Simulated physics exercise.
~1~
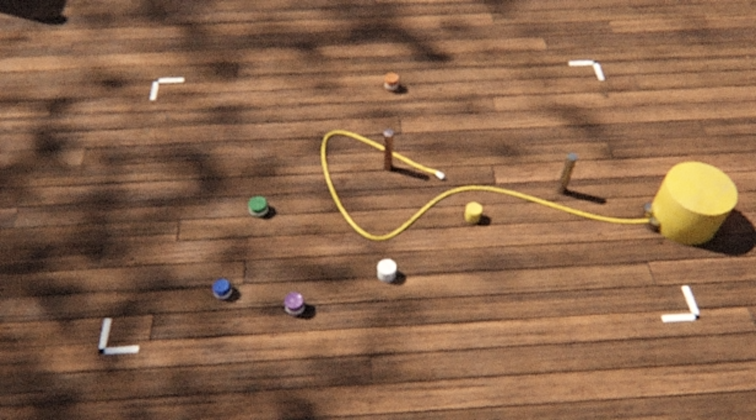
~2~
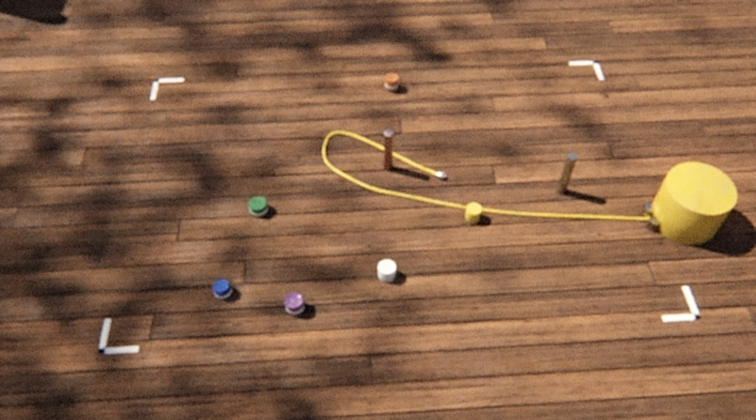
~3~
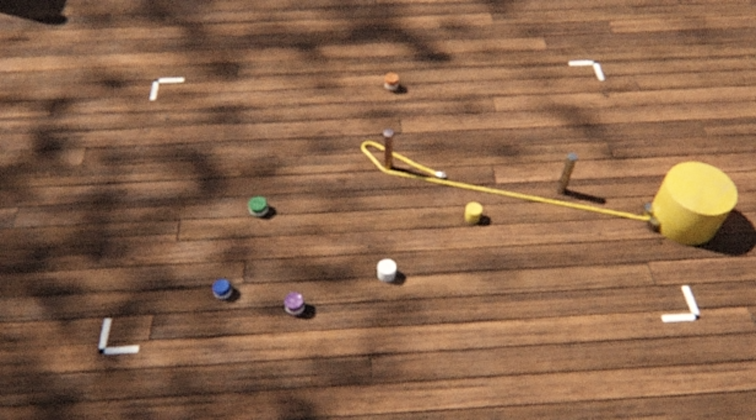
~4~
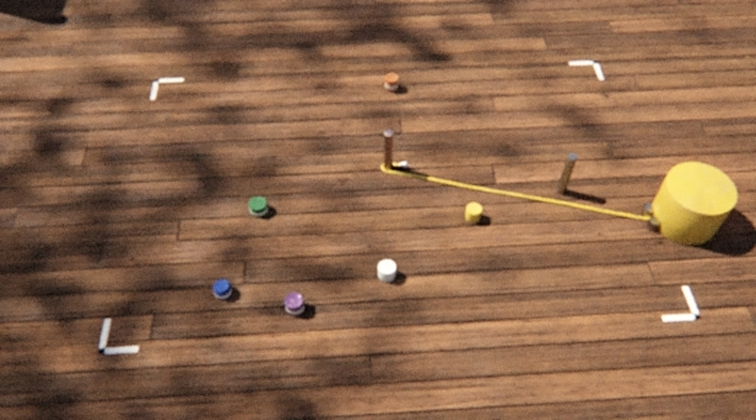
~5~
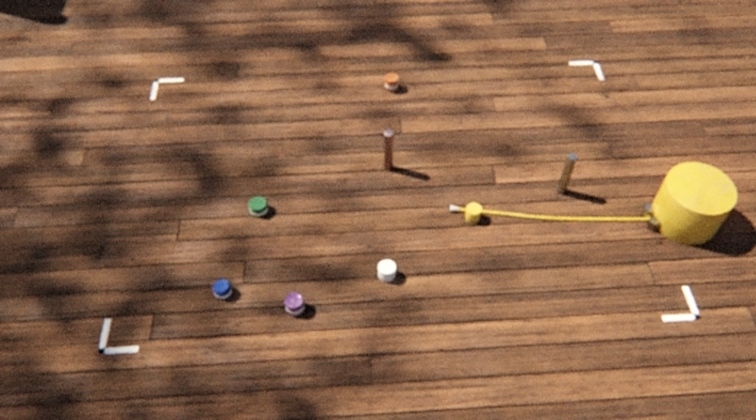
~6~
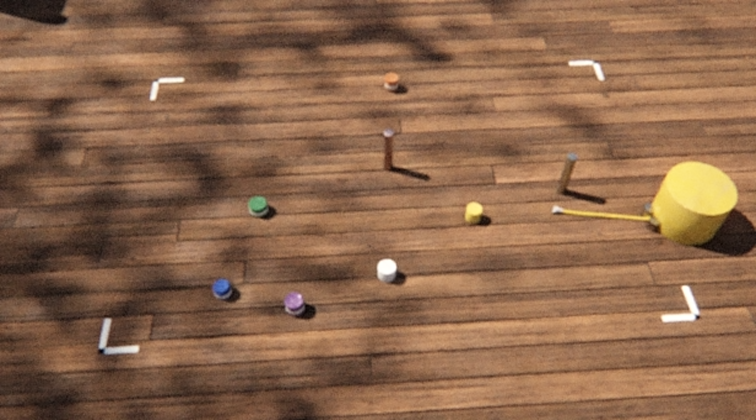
In this clip, a yellow reel at the right draws in a looped yellow lead across a wooden surface, past two upright posts and six small containers. The lead straightens and shortens until only a short length remains out, and the containers stay in place.
